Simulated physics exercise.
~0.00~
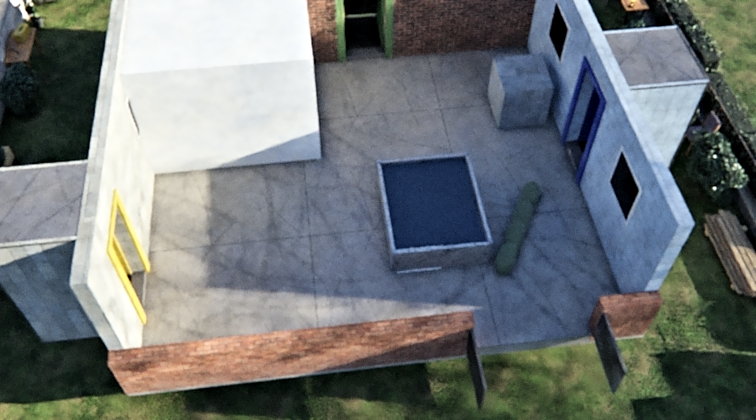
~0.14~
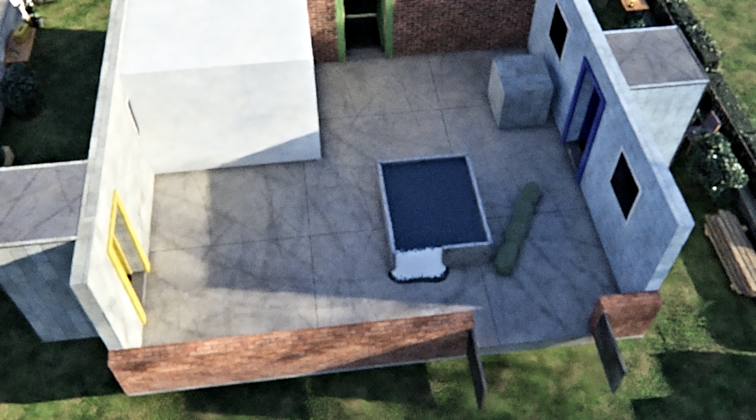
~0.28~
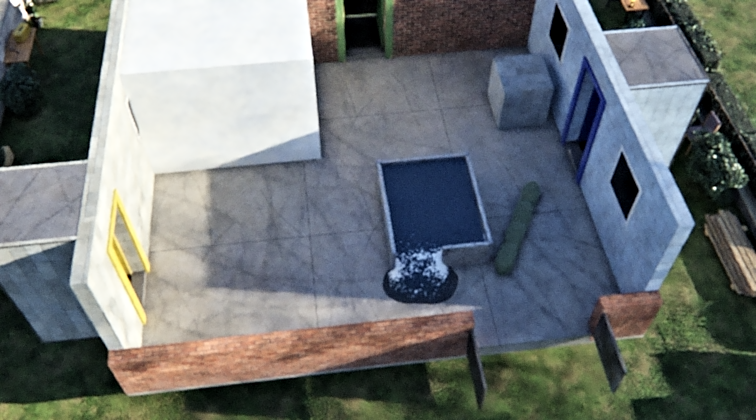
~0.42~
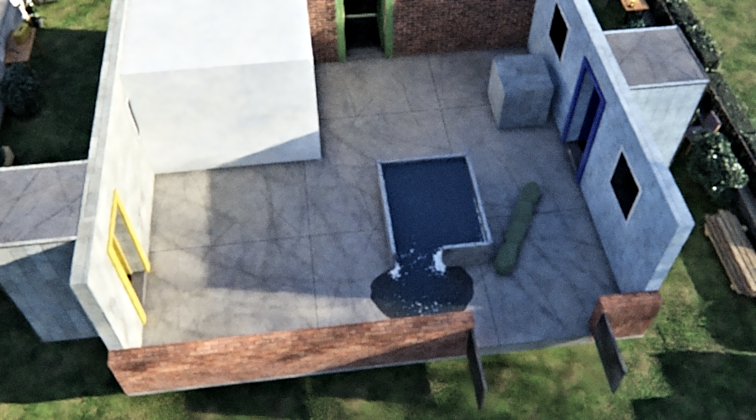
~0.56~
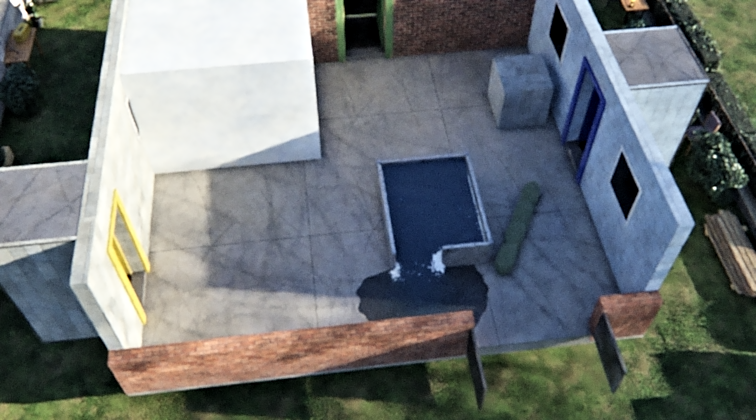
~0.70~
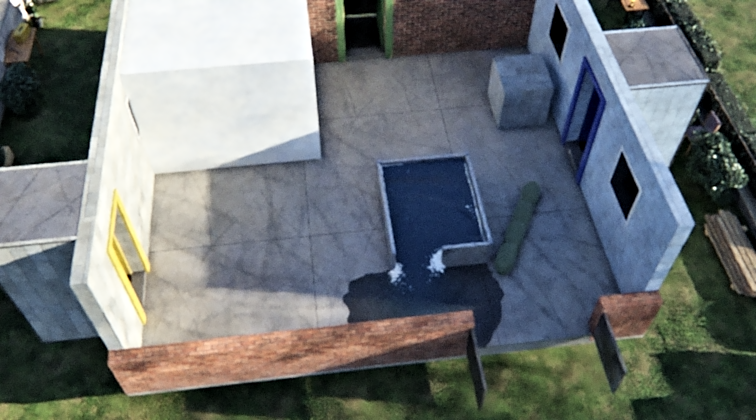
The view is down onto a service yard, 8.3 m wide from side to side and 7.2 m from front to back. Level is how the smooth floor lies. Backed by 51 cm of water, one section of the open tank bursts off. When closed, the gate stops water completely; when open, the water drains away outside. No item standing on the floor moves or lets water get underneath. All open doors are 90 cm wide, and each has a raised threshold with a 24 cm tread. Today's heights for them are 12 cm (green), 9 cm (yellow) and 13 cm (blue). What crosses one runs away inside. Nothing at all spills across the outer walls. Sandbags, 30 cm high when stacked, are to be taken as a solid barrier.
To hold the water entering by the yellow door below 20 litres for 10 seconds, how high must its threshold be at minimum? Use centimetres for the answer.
It must be at least roughly 7.5 cm high.
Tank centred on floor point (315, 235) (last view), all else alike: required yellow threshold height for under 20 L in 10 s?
In that case about 7.0 cm.
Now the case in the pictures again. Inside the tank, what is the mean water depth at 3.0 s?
The average depth is some 26 cm.
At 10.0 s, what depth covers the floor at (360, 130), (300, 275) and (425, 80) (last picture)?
Roughly 0, 1 and 0 cm, in turn.
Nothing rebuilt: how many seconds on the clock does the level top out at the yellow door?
At about 3.6 s.
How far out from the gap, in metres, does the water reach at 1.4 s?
2.8 m.
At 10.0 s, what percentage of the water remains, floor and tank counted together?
Remaining share: Around 82 %.
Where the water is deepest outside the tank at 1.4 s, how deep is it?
Max depth: Around 32 cm.
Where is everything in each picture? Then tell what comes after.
Still water, 51 cm deep, in the open tank at (432, 203); the yellow door at (130, 262) is dry, in the first picture.
The front is at (429, 278), 0.3 m from the gap at (418, 263); 0.1 m2 of floor is wet, 51 cm left at the back, in the second picture.
The gap is at (418, 263), the front 0.7 m out at (419, 300); the back of the open tank holds 51 cm, in the third picture.
The front is at a hidden place, 1.2 m from the gap at (418, 263); 1.3 m2 of floor is wet, 51 cm left at the back, in the fourth picture.
Water pours out at (418, 263) and has run 1.5 m, to a hidden place; about 5 cm deep outside, 51 cm at the back, in the fifth picture.
Water pours out at (418, 263) and has run 1.7 m, to a hidden place; about 5 cm deep outside, 50 cm at the back; the yellow door at (130, 262), 4.8 m from the gap, is still 3.9 m from the nearest water, in the sixth picture.
After 1.4 s water covers 10 % of the floor, deepest (32 cm) near (421, 331); it has not reached the yellow door.
After 3.0 s water covers 25 % of the floor, deepest (22 cm) near (423, 340); 6 cm at the yellow door, 0 litres in over its 9 cm threshold.
After 10.0 s water covers 65 % of the floor, deepest (8 cm) near (154, 187); 5 cm at the yellow door, 9 litres in over its 9 cm threshold.
At the yellow door as built, the water arrived by 3.0 s and peaked near 13 cm at 3.6 s.
Run again over the same 10 s with other heights there, 31 litres in over 6.5 cm, 11 litres over 8.5 cm. The limit of 20 litres is kept from about 7.5 cm up.
